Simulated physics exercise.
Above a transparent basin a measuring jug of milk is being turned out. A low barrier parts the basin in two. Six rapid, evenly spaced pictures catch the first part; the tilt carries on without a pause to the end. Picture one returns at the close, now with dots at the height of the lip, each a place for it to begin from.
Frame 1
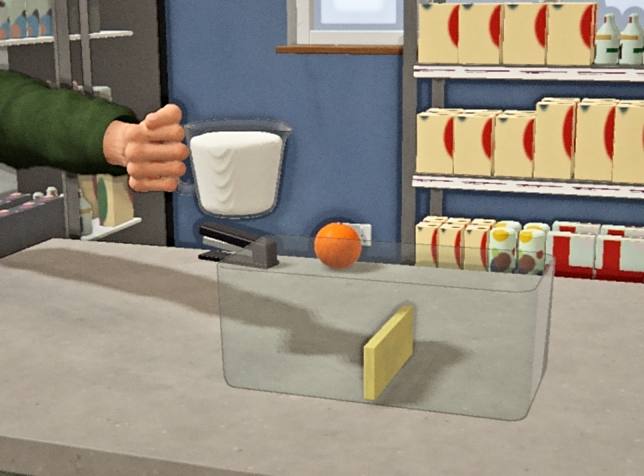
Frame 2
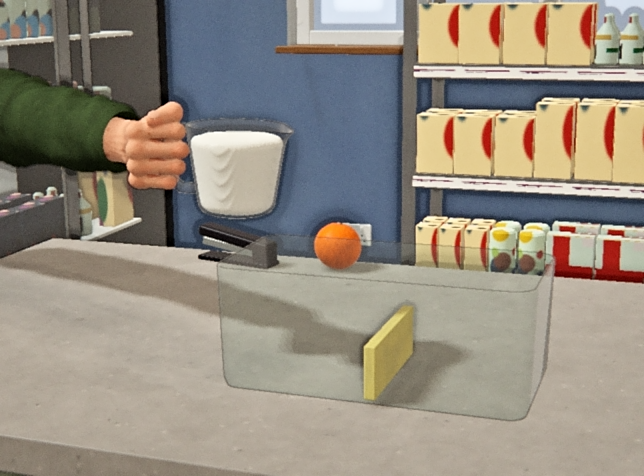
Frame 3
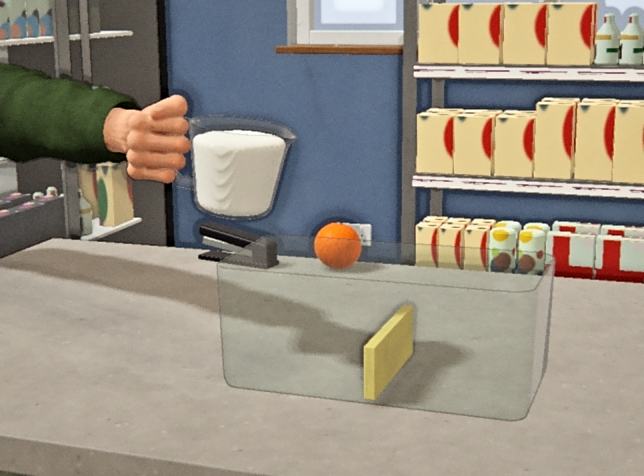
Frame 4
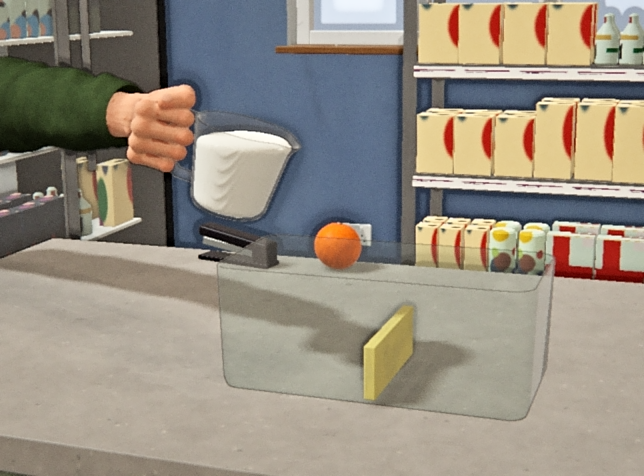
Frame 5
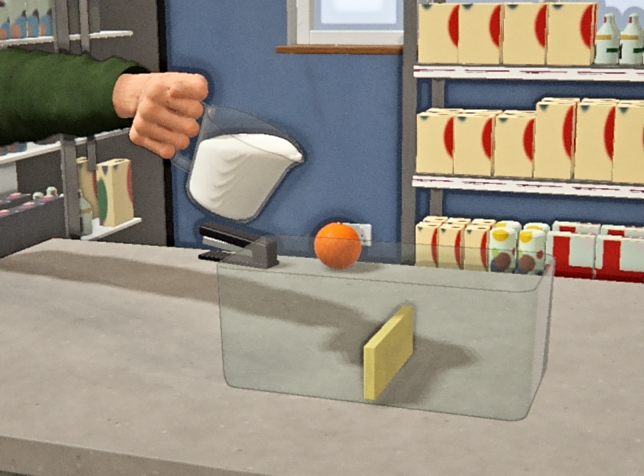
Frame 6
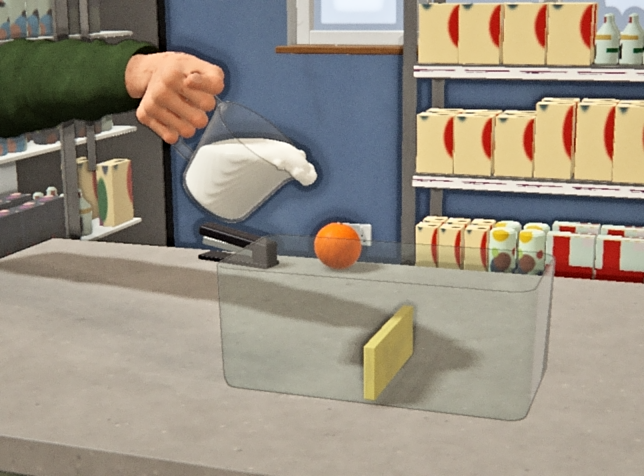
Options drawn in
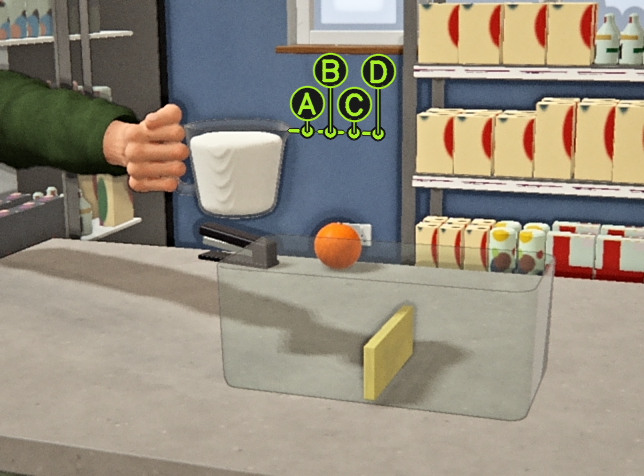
A hand in a green sleeve held a clear jug of milk above a see-through basin with a low yellow barrier, then gradually tilted it to the right until the milk bulged just over the lip.
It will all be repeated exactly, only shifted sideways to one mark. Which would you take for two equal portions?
C works best here.
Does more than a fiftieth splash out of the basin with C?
No.
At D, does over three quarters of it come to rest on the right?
Yes.
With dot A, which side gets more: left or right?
The left one.
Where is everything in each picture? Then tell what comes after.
Upright, lip at (289, 130); basin from (225, 383) to (530, 420); top of the wall at (390, 325); nothing has left yet, in the first picture.
Upright, lip at (290, 132); nothing has left yet, in the second picture.
Tipped about 7°, lip at (294, 138); nothing has left yet, in the third picture.
Tipped about 16°, lip at (298, 148); nothing has left yet, in the fourth picture.
Tipped about 27°, lip at (301, 161); nothing has left yet, in the fifth picture.
Tipped about 40°, lip at (301, 176); milk is over the lip, down to (307, 181), in the sixth picture.
On the marked copy, A at (307, 131); B at (330, 132); C at (354, 132); D at (378, 133).
If A is chosen, about 93 % ends left of the wall and 5 % right of it.
If B is chosen, about 81 % ends left of the wall and 18 % right of it.
If C is chosen, about 46 % ends left of the wall and 53 % right of it.
If D is chosen, about 12 % ends left of the wall and 88 % right of it.
